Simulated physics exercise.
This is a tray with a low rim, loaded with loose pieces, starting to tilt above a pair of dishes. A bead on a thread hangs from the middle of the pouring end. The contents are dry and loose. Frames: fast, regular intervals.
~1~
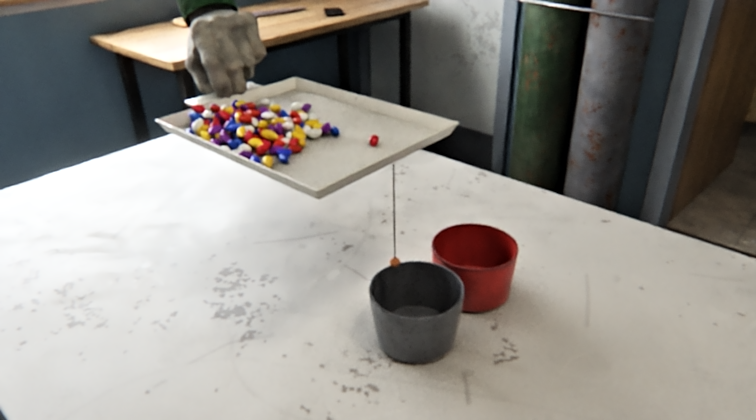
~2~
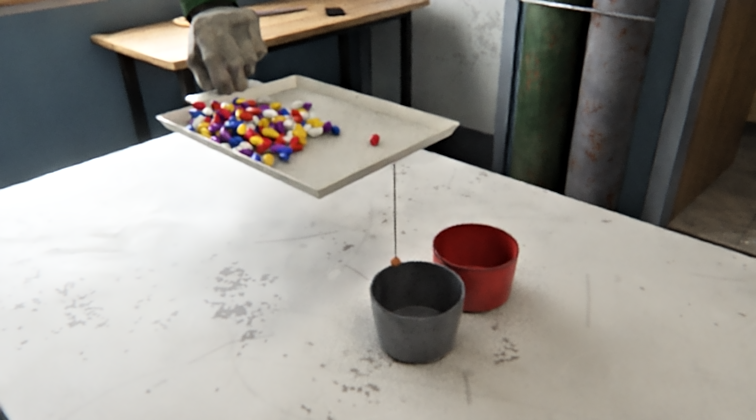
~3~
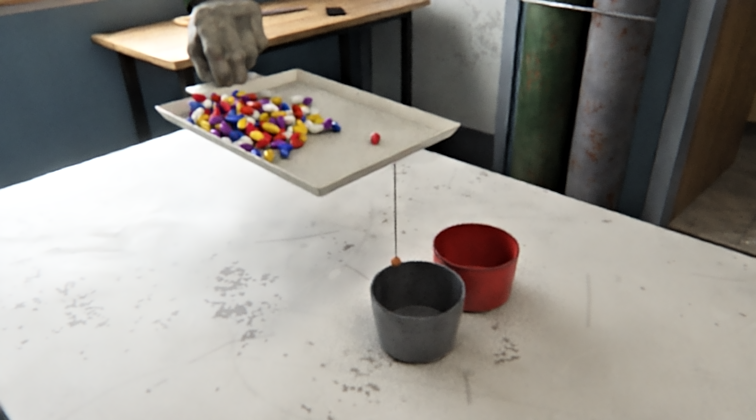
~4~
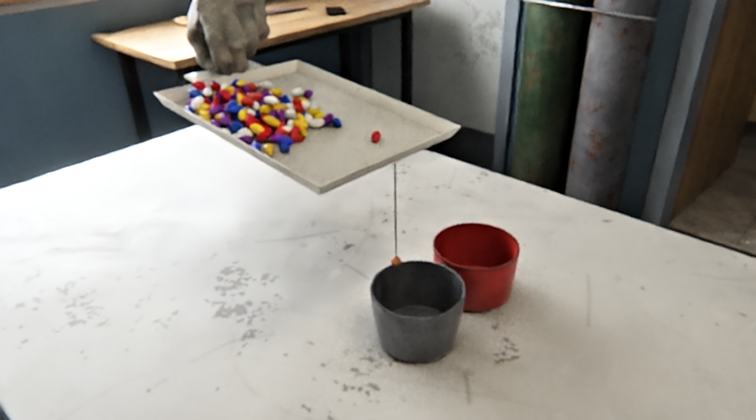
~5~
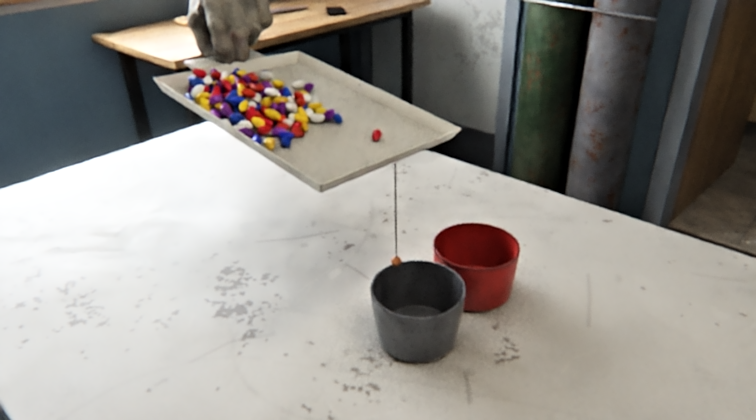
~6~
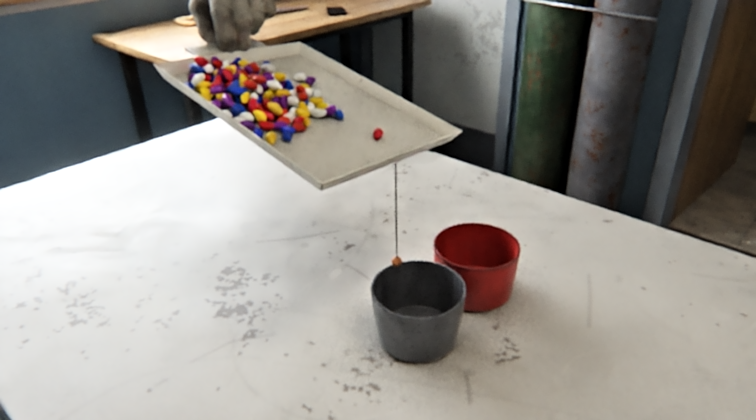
A gloved hand held the far side of a pale tray of colorful jelly beans and slowly raised it, slanting the tray slightly toward the gray and red dishes on the white table.
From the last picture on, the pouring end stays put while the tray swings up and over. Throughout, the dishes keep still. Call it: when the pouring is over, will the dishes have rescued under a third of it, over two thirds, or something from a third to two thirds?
I'd call it over two thirds rescued.
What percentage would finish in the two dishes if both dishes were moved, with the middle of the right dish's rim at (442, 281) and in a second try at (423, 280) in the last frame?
Respectively 40 % and 30 %.
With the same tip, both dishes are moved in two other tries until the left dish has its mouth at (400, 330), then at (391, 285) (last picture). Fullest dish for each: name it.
With the first placement it's the one to the right, with the second it's the one to the right.
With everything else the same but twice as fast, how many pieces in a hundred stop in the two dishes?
Close to 50 per cent.
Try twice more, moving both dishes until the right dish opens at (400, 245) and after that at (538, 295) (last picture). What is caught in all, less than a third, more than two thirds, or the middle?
In order of the places: Under a third, then under a third.
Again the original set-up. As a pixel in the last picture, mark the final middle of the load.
Close to (470, 287), more or less.
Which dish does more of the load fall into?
At rest, the fuller dish is the one at right.
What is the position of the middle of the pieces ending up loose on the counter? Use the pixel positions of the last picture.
The centre sits close to (526, 337).
Soon, tray tipped steeply; about half on the tray; a small part in the left dish; about a quarter in the right dish; a small part outside both; about a quarter in the air.
A while on, tray tipped right over; about a quarter in the left dish; about two thirds in the right dish; a small part outside both.
Towards the end, tray tipped past a quarter turn; about a quarter in the left dish; about two thirds in the right dish; a small part outside both.
Finally, tray tipped past a quarter turn; about a quarter in the left dish; about two thirds in the right dish; a small part outside both.
